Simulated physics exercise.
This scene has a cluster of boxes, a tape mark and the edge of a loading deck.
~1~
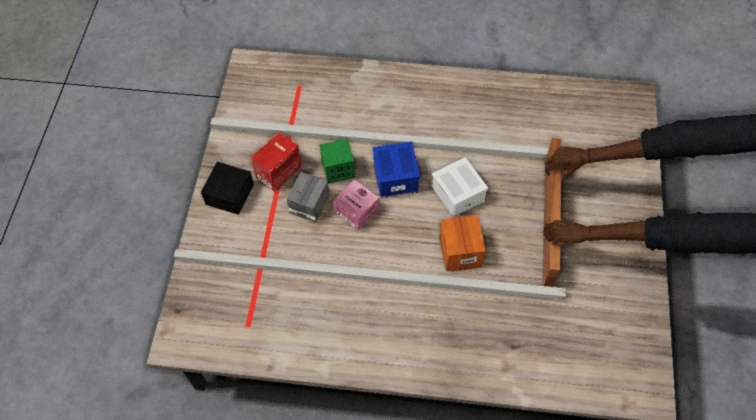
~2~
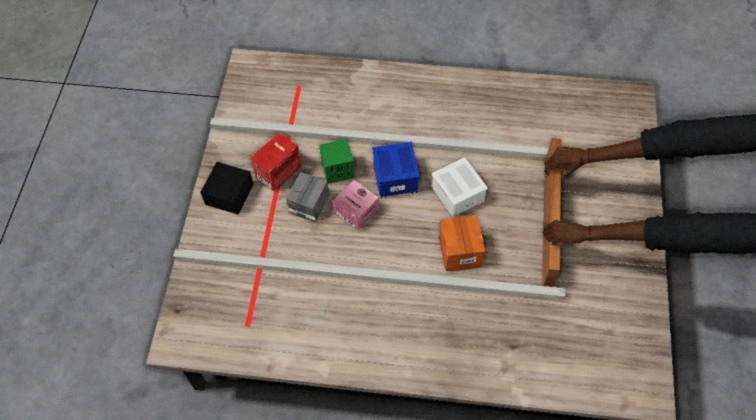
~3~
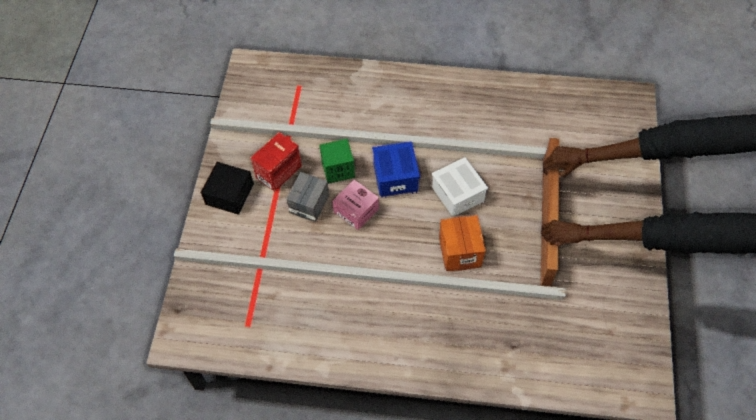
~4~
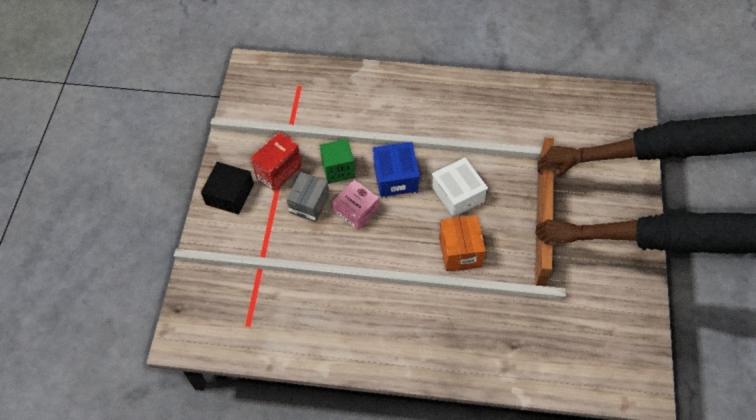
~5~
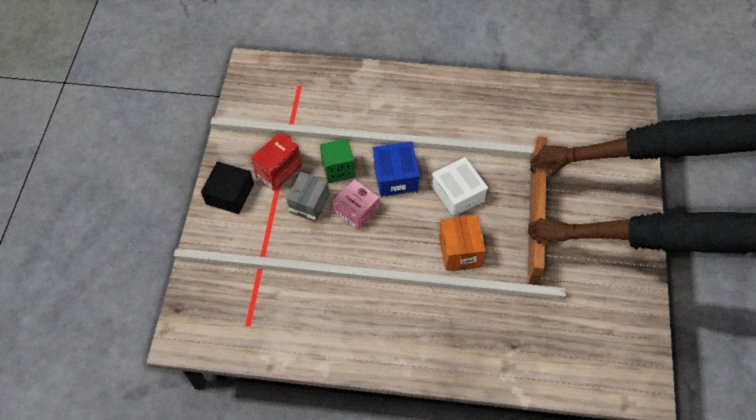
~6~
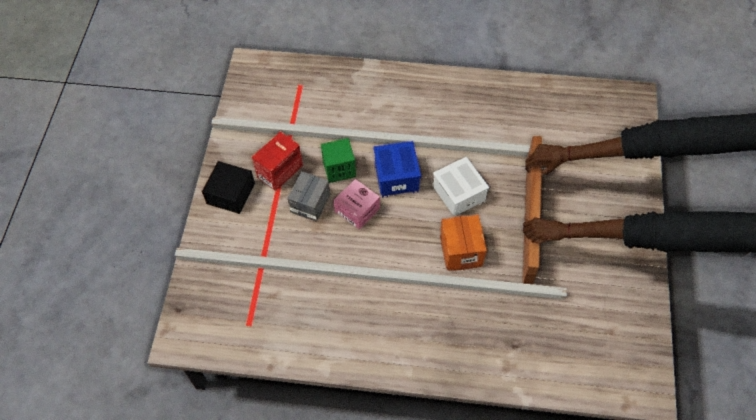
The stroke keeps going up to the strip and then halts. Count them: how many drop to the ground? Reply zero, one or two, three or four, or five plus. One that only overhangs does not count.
Three or four.
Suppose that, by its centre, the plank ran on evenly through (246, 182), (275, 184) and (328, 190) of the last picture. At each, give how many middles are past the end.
Per position: 5 / 3 / 0.
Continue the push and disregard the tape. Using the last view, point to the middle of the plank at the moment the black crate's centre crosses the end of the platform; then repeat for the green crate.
Approx. (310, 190) / approx. (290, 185) for the other.
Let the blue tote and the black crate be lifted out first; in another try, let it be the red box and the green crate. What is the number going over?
That gives 1 for the first pair taken away and 1 for the second.
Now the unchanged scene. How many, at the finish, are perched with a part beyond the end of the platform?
Looks like 1 of them.
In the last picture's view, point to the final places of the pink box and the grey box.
First object about (235, 189); second object about (203, 176).
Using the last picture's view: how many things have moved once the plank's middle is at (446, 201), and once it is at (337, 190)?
First 3 and then 8.
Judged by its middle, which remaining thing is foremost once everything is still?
Grey box, foremost.
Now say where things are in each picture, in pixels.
The first picture shows black crate (228, 188); red box (277, 162); grey box (308, 197); plank (552, 212); tape (276, 196).
The second picture shows red box (277, 162); orange box (461, 244).
The third picture shows grey box (308, 197); white tote (459, 188).
The fourth picture shows black crate (228, 188); green crate (338, 161).
The fifth picture shows red box (277, 162); blue tote (396, 170).
The sixth picture shows black crate (229, 187); red box (278, 161); grey box (309, 197); plank (533, 209); tape (277, 195).
Soon after, none off yet; black crate at rest near (229, 187); red box at rest near (278, 161); grey box at rest near (309, 197).
After that, none off yet; black crate at rest near (229, 187); red box displaced about its own width near (245, 150); grey box displaced about its own width near (281, 187).
In the end, the number that fall off is three or four; gone, green crate, red box and black crate.
